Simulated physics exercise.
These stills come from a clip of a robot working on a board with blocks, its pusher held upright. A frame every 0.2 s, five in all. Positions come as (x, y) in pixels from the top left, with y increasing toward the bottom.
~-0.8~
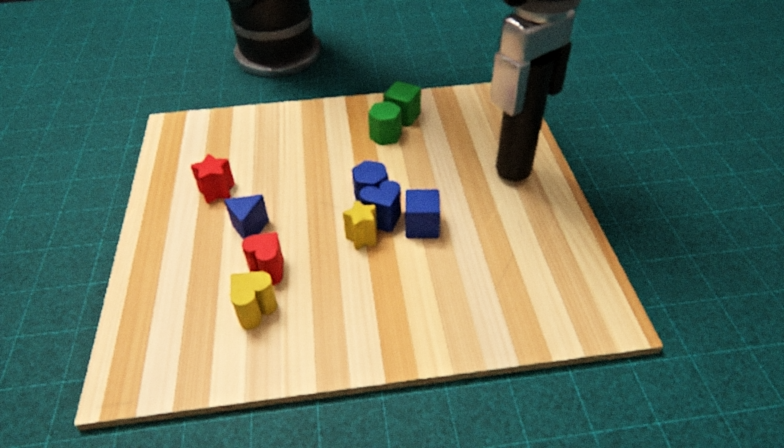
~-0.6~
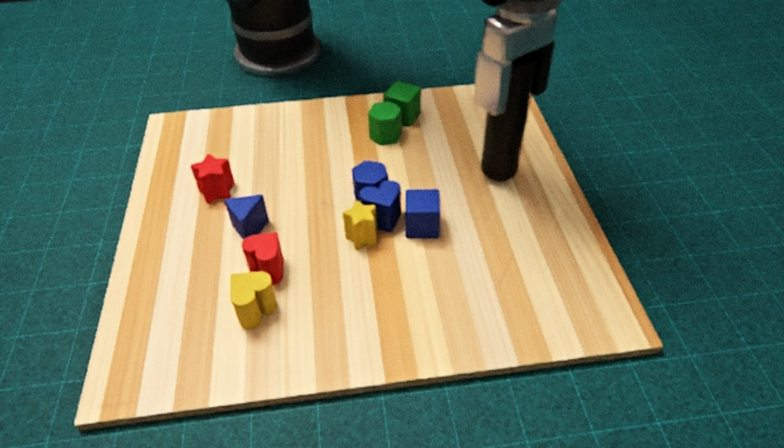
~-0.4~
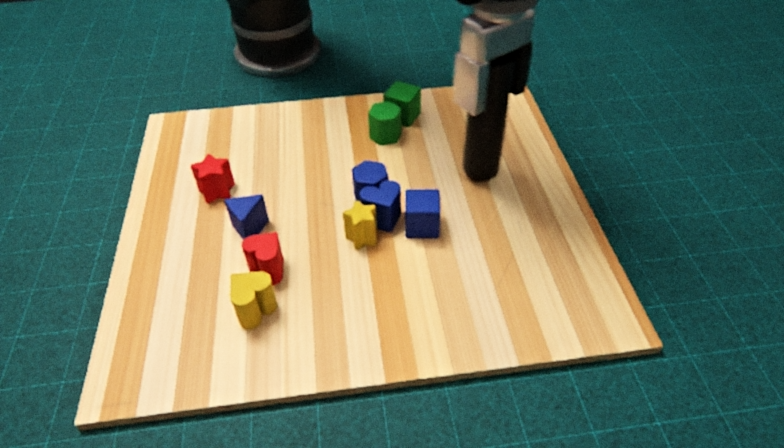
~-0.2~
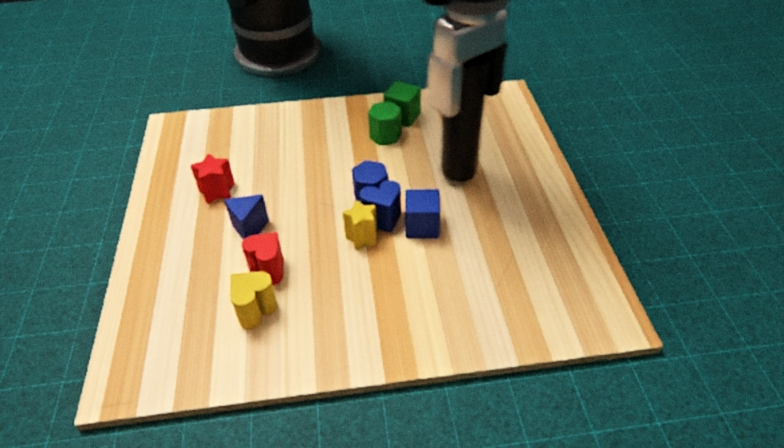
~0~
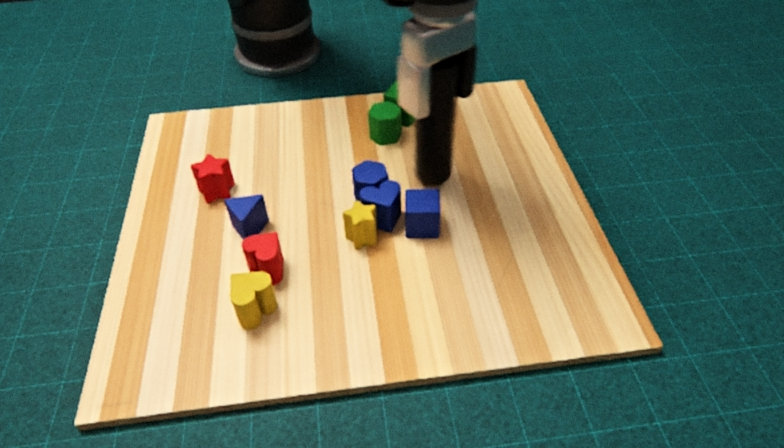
The video shows a robot's dark pusher moving steadily left across the upper right of a striped wooden board, passing in front of the green cube, while the red, yellow, blue and green blocks stay still.
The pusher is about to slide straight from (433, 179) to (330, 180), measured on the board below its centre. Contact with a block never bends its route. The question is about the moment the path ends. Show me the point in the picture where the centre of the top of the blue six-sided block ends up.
The middle of the upper face of the blue six-sided block will lie at about (350, 178) in the picture.
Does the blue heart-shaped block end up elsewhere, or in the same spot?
The blue heart-shaped block does not move.
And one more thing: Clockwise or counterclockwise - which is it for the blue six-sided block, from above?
It makes a counterclockwise turn.
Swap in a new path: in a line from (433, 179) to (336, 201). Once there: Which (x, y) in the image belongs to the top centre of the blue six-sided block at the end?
In the picture, that point is around (302, 192).
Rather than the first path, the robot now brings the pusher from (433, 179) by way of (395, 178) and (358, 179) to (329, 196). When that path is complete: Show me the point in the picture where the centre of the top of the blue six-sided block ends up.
Expect it around (342, 192).
What follows on the original path. One third of the way, pusher at (397, 174); nothing pushed yet.
Two thirds of the way, pusher at (364, 174); blue six-sided block at (353, 177), turned 60° anticlockwise.
At the end, pusher at (330, 174); blue six-sided block at (350, 178), turned 70° anticlockwise; blue heart-shaped block in place.
